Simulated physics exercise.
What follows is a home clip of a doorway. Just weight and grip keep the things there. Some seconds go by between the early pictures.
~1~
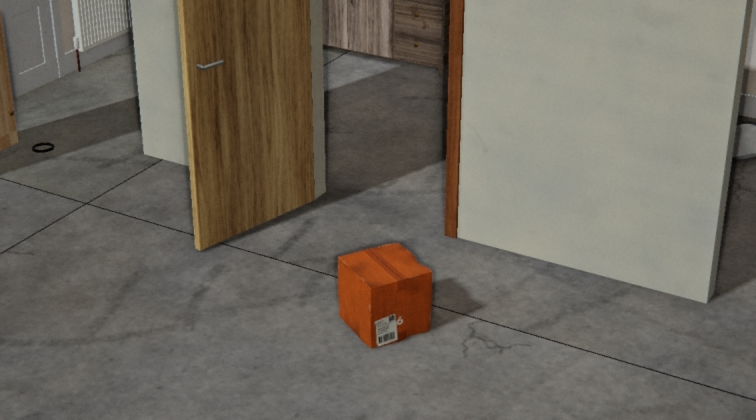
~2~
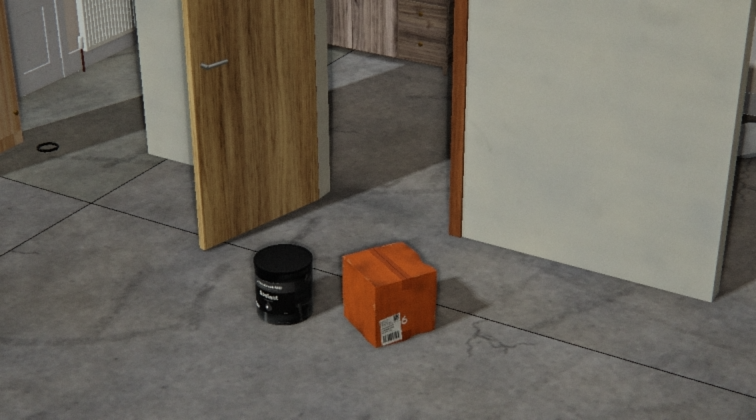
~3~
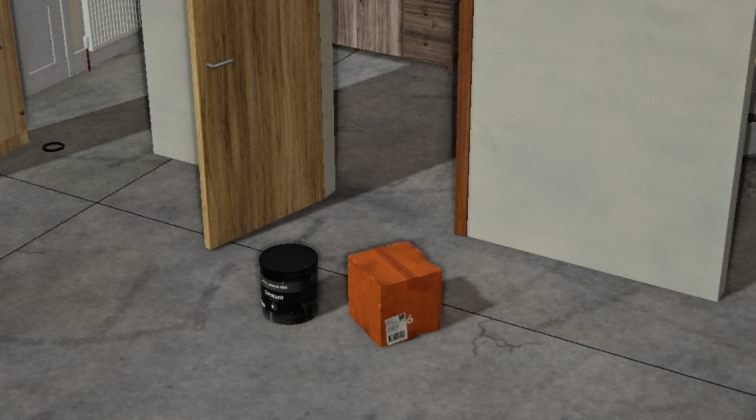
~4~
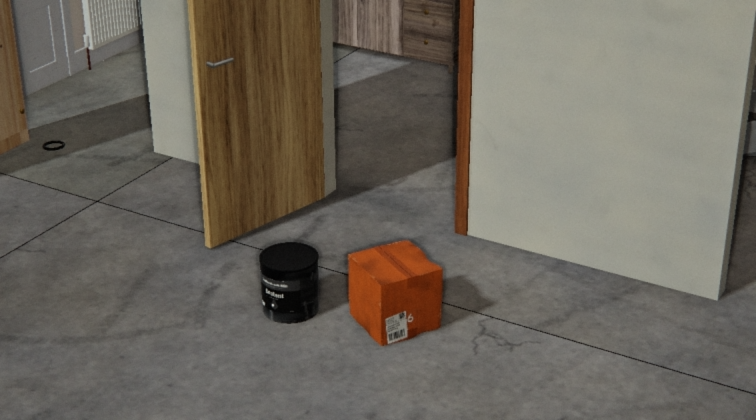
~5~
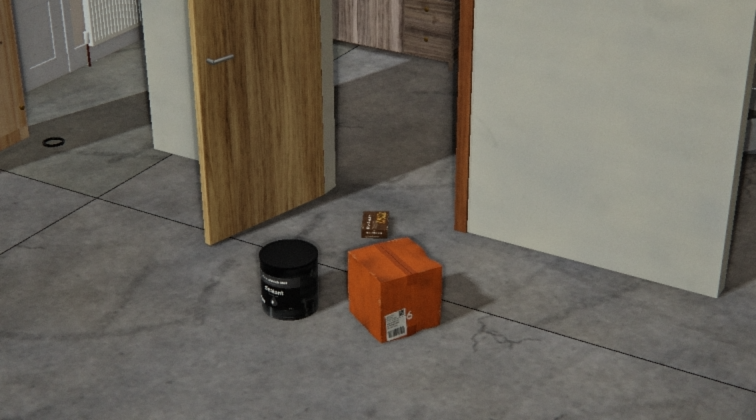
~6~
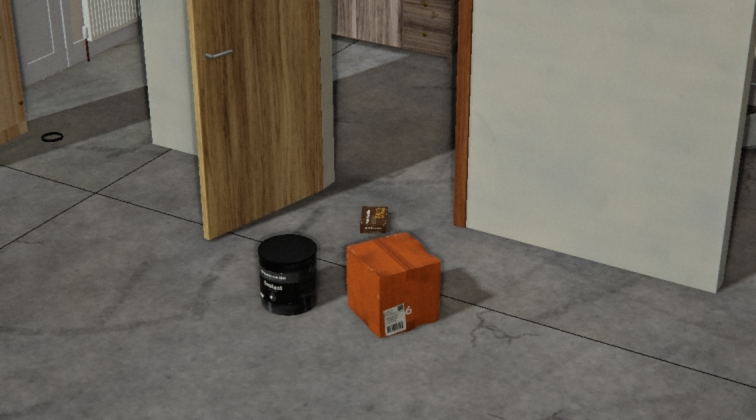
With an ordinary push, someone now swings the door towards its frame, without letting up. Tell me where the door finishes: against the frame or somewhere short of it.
It finishes against the frame.
Then, 0.80 s past the last view, door at 65°.
Then, 1.20 s past the last view, door at 30°; brown packet displaced a little near (383, 217).
Then, 1.50 s past the last view, door at 3°; brown packet displaced about its own width near (409, 204).
Finally, door at 0°; moved from the start, brown packet; the other 2 still in place. Final places as the last picture's camera would see them, brown packet near (417, 197).
